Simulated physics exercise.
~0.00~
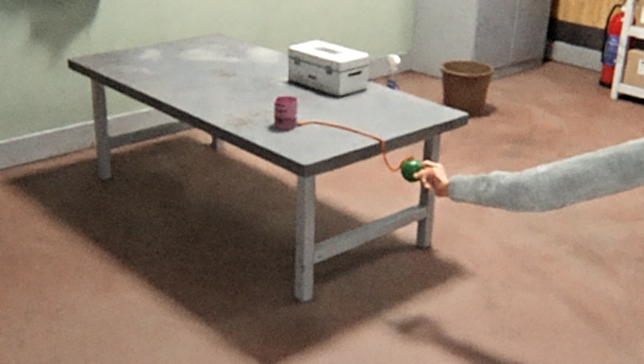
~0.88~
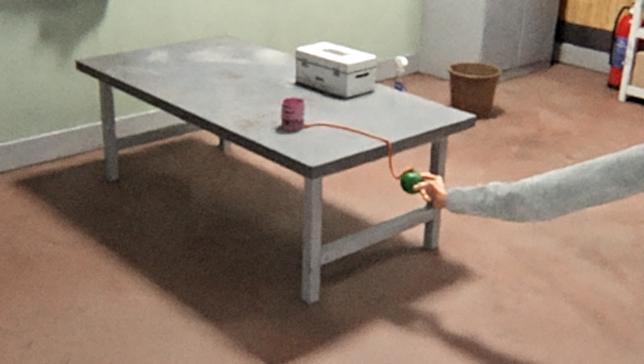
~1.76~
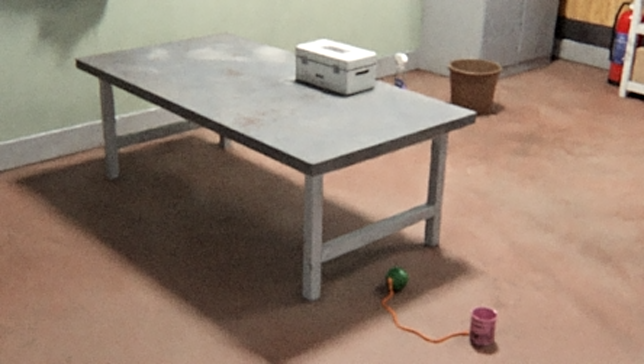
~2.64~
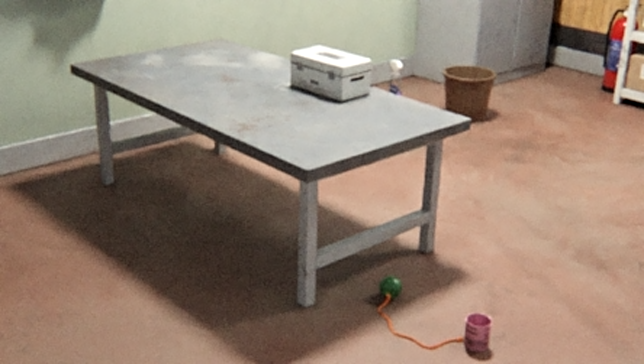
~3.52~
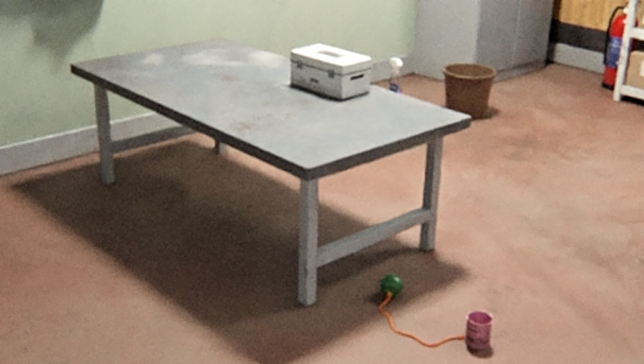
A hand held a green apple just off the end of a gray table, an orange shoelace running from it to a pink cup on top. Then the apple dropped to the floor and the cup ended up there too, while the white toolbox stayed put.
